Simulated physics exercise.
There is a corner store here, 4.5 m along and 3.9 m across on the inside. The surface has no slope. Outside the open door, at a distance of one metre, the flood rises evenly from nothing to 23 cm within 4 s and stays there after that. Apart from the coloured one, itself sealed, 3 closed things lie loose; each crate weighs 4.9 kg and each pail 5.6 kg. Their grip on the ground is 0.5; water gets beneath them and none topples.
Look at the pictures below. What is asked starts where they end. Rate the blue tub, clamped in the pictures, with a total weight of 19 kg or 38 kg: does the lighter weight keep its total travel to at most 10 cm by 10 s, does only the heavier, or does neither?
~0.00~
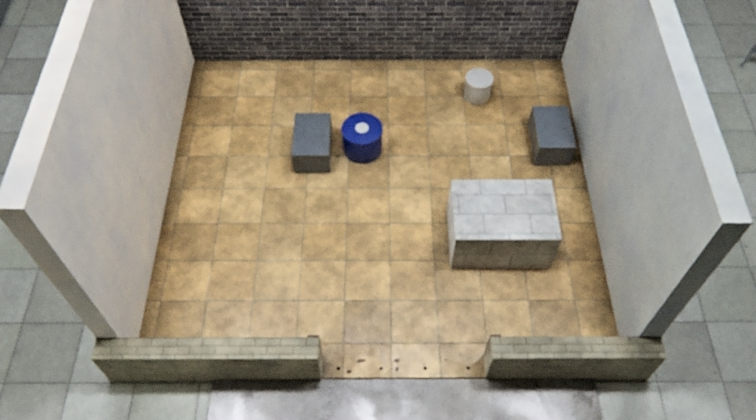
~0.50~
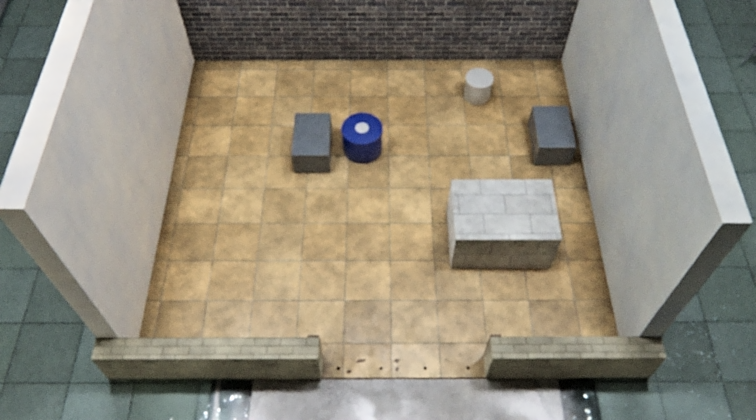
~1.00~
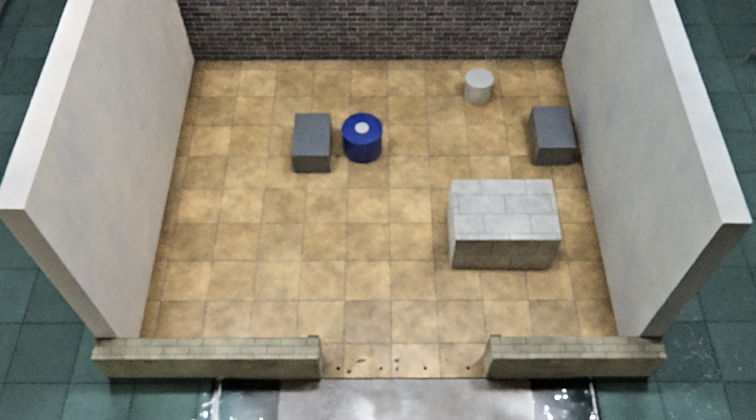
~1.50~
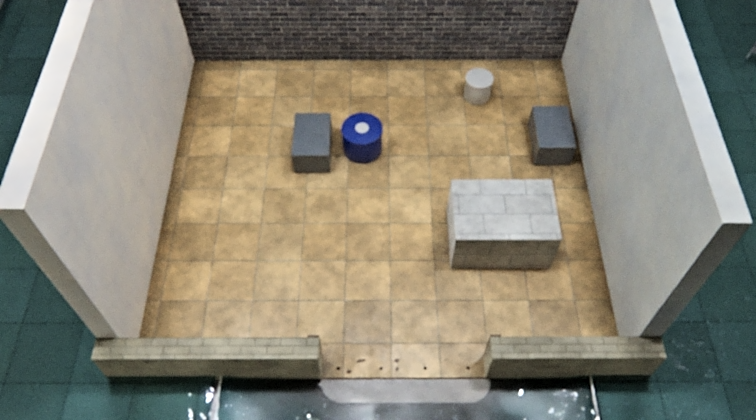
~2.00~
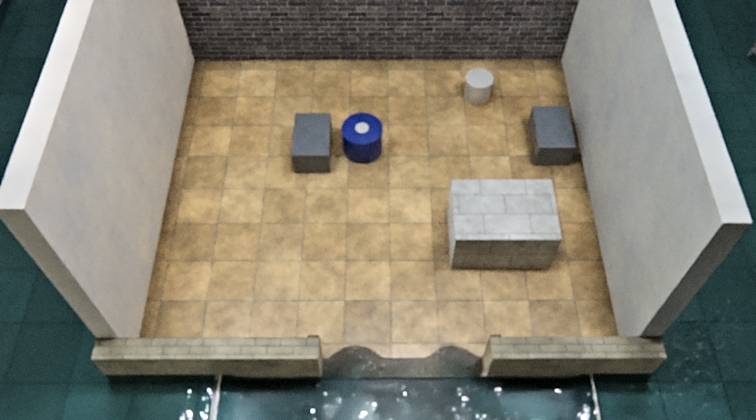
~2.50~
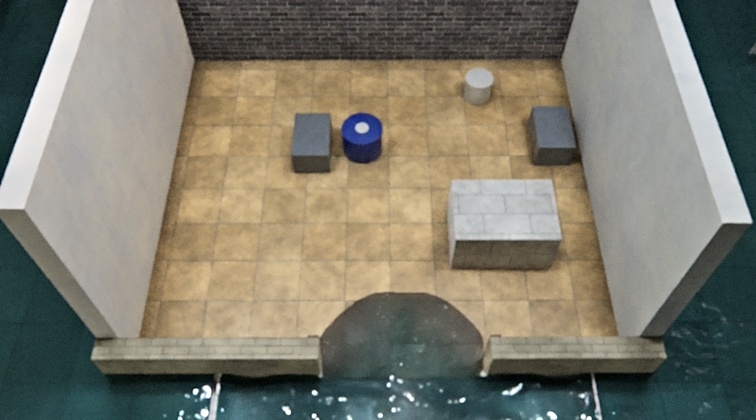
Only the heavier does.
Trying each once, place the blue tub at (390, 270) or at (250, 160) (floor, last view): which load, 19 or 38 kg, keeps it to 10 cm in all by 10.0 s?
At the first spot the heavier mass is required, at the second the heavier mass is required.
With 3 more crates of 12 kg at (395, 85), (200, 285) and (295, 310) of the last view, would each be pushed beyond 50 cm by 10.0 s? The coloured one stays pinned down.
Listed in turn, they go over the bar, beneath the bar, beneath the bar.
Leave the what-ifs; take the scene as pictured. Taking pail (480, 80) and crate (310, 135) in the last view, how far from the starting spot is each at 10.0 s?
Shifts: 120 cm / 60 cm.
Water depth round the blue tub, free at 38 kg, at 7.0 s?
Depth: Approx. 6 cm.
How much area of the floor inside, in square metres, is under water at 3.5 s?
My estimate is roughly 3.0 m2.
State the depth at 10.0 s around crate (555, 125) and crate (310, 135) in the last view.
Some 6 cm at the first, some 10 cm at the second.
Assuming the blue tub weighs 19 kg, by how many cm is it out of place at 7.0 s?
Around 30 centimetres out of place.
After 3.5 s the blue tub would be 0 cm from its start with 19 kg and 0 cm from its start with 38 kg; 0 cm of water round it then.
After 4.5 s the blue tub would be 0 cm from its start with 19 kg and 0 cm from its start with 38 kg; 5 cm of water round it then.
After 7.0 s the blue tub would be 29 cm from its start with 19 kg and 0 cm from its start with 38 kg; 6 cm of water round it then.
After 10.0 s the blue tub would be 119 cm from its start with 19 kg and 0 cm from its start with 38 kg; 14 cm of water round it then.
